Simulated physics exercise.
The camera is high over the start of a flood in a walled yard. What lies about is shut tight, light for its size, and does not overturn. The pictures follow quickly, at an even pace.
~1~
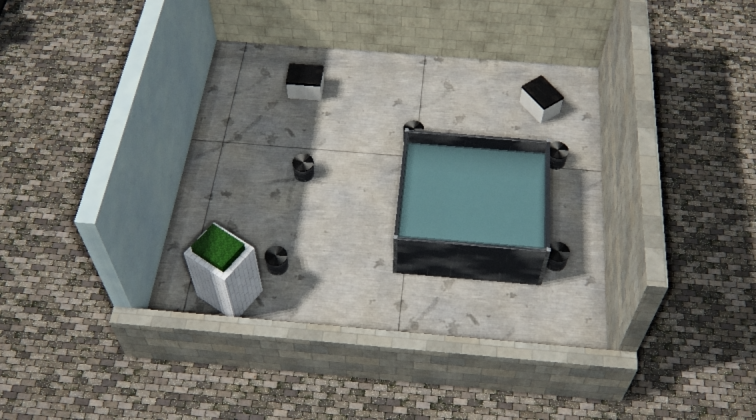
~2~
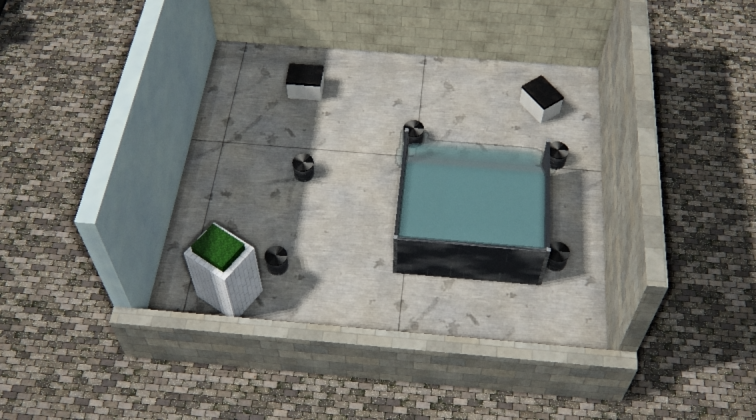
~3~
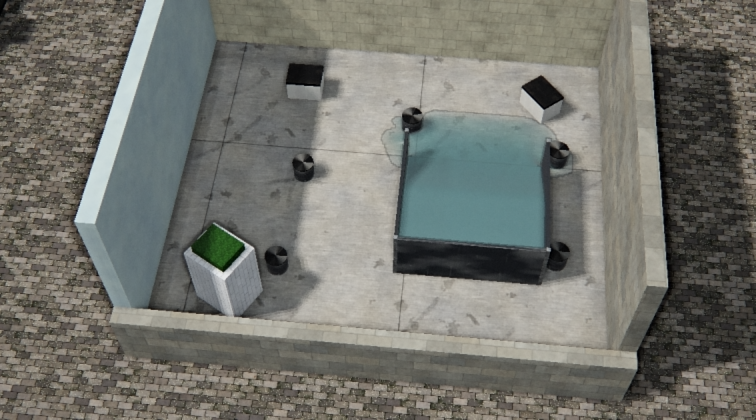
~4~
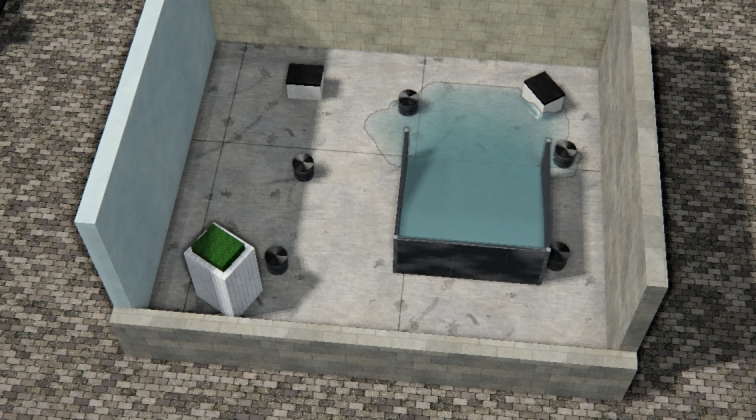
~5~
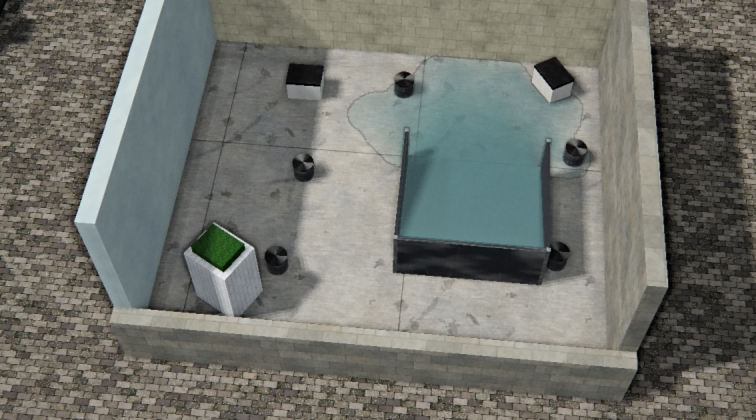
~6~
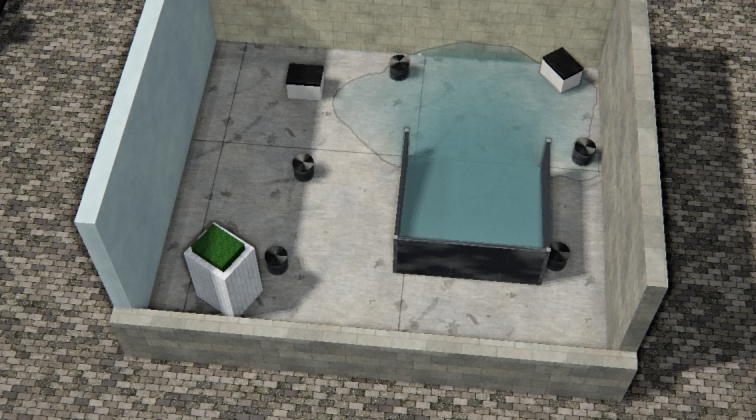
The clip shows a walled yard where the back side of a water-filled tank drops away and water spreads across the floor, shifting a dark round pail toward the back wall, then a dark-topped chest and another round object slightly rightward.
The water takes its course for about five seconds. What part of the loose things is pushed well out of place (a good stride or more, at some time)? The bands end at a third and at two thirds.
That comes to at least two thirds.
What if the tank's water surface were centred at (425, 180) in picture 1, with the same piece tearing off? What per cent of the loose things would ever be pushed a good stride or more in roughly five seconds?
Close to 90 %.
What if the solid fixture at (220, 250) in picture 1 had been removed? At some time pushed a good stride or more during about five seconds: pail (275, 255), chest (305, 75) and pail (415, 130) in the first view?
As listed: Short of that, that far or more, shifted that much.
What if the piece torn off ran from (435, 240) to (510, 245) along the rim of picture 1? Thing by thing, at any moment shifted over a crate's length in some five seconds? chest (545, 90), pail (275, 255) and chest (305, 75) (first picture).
As listed: Swept aside, swept aside, no.
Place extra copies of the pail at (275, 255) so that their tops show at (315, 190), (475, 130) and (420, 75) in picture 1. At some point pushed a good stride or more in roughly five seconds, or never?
As listed: Not that far, pushed that far, swept aside.
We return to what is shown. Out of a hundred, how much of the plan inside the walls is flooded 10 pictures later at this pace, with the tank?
Roughly 45 per cent.
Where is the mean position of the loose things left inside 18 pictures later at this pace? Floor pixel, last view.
At about (381, 240).
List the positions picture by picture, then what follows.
The first frame shows a pail at (414, 128), on the bottom; a chest at (543, 91) rests on the ground; 0 of 7 have shifted.
The second frame shows a pail at (414, 128), on the bottom; a chest at (543, 91), on the bottom; 0 of 7 have shifted.
The third frame shows a pail at (412, 115), on the bottom, close to its start; a chest at (543, 91), on the bottom; 1 of 7 have shifted.
The fourth frame shows a pail at (409, 97) rests on the ground, a stride from its start; a chest at (545, 87), on the bottom, close to its start; 3 of 7 have shifted.
The fifth frame shows a pail at (404, 79) rests on the ground, a stride from its start; a chest at (554, 72), on the bottom, a stride from its start; 3 of 7 have shifted.
The sixth frame shows a pail at (399, 62), on the bottom, a stride from its start; a chest at (563, 62) rests on the ground, a stride from its start; 3 of 7 have shifted.
A moment on, 3 of 7 are well off their spots; 2 afloat.
Next, 1 of 7 are well off their spots; 1 afloat.
Later, 5 of 7 are well off their spots; 3 afloat.
In the end, 6 of 7 are well off their spots, and 6 have been at some point; 4 afloat.
